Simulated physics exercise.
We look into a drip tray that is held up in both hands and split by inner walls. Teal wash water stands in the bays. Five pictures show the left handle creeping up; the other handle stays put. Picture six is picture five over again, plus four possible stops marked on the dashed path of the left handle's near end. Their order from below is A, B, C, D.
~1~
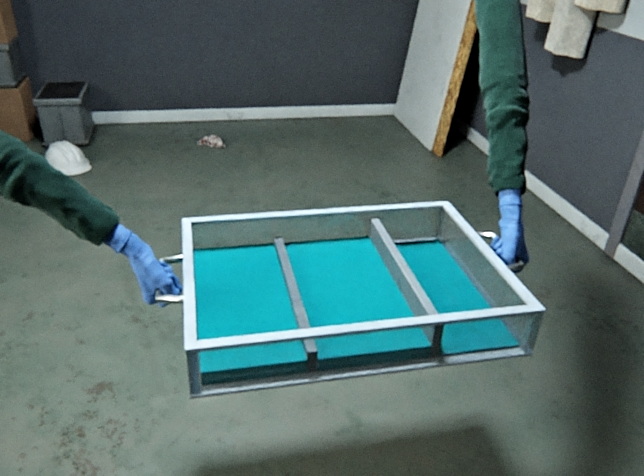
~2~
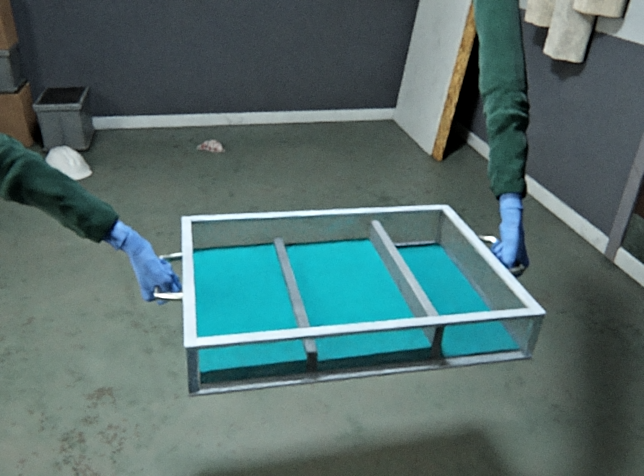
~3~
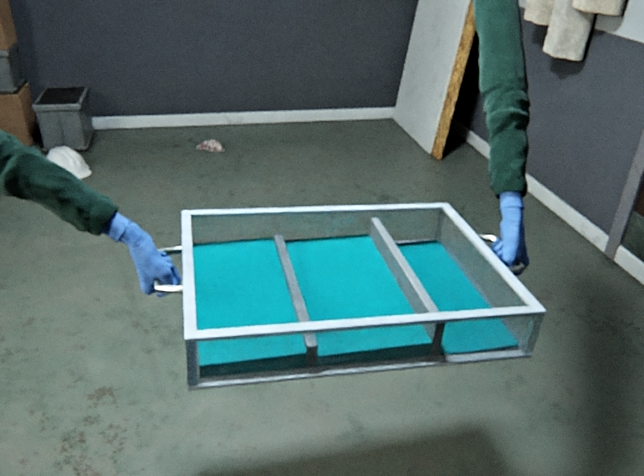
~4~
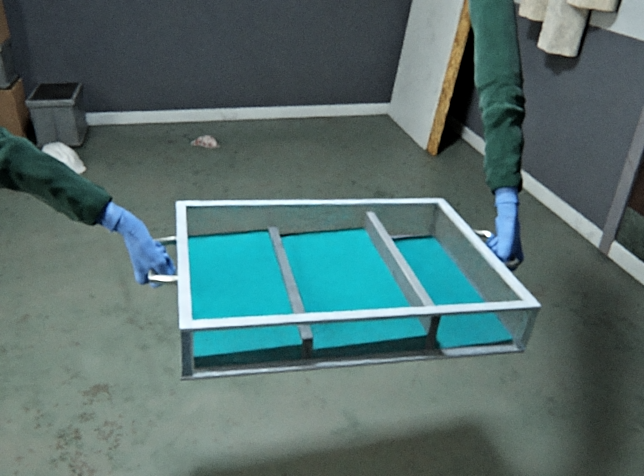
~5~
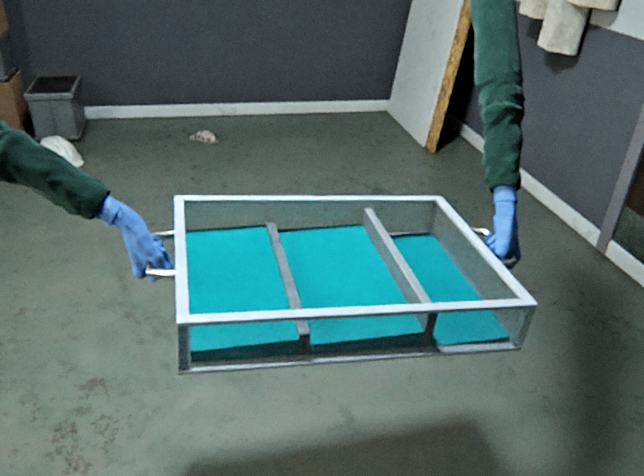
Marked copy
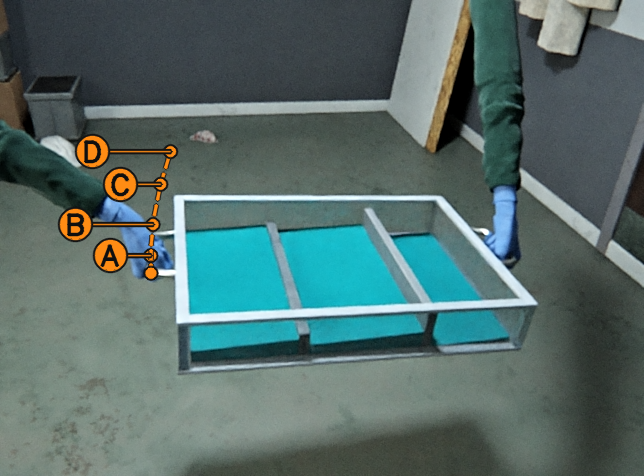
Two blue-gloved hands held a clear-sided tray of teal liquid, split by inner walls, above a grey floor, then raised it slightly and tilted it very gently down to the right.
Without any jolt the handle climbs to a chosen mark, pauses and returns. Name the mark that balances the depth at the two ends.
Use stop D.
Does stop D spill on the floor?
No, all stays in.
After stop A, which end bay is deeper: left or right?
The left one.
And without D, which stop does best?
That is stop C.
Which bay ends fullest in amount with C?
It is the middle one.
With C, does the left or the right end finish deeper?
The left end bay.
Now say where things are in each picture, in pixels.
The tray is level; deepest in the left bay, at (245, 297), shallowest in the right; left handle at (160, 280).
Tipped about 1° down to the right; no wall is crossed; left handle at (160, 277).
Tipped about 3° down to the right; no wall is crossed; left handle at (159, 270).
Tipped about 4° down to the right; no wall is crossed; left handle at (154, 260).
Tipped about 4° down to the right; deepest in the left bay, at (236, 277), shallowest in the right; left handle at (151, 254).
On the marked copy, A at (150, 255); B at (153, 224); C at (160, 184); D at (170, 151).
Choosing A, the left end bay stands much deeper than the other; nothing spills.
Choosing B, the left end bay stands much deeper than the other; nothing spills.
Choosing C, the left end bay stands much deeper than the other; nothing spills.
Choosing D, the two end bays stand about equally deep; nothing spills.
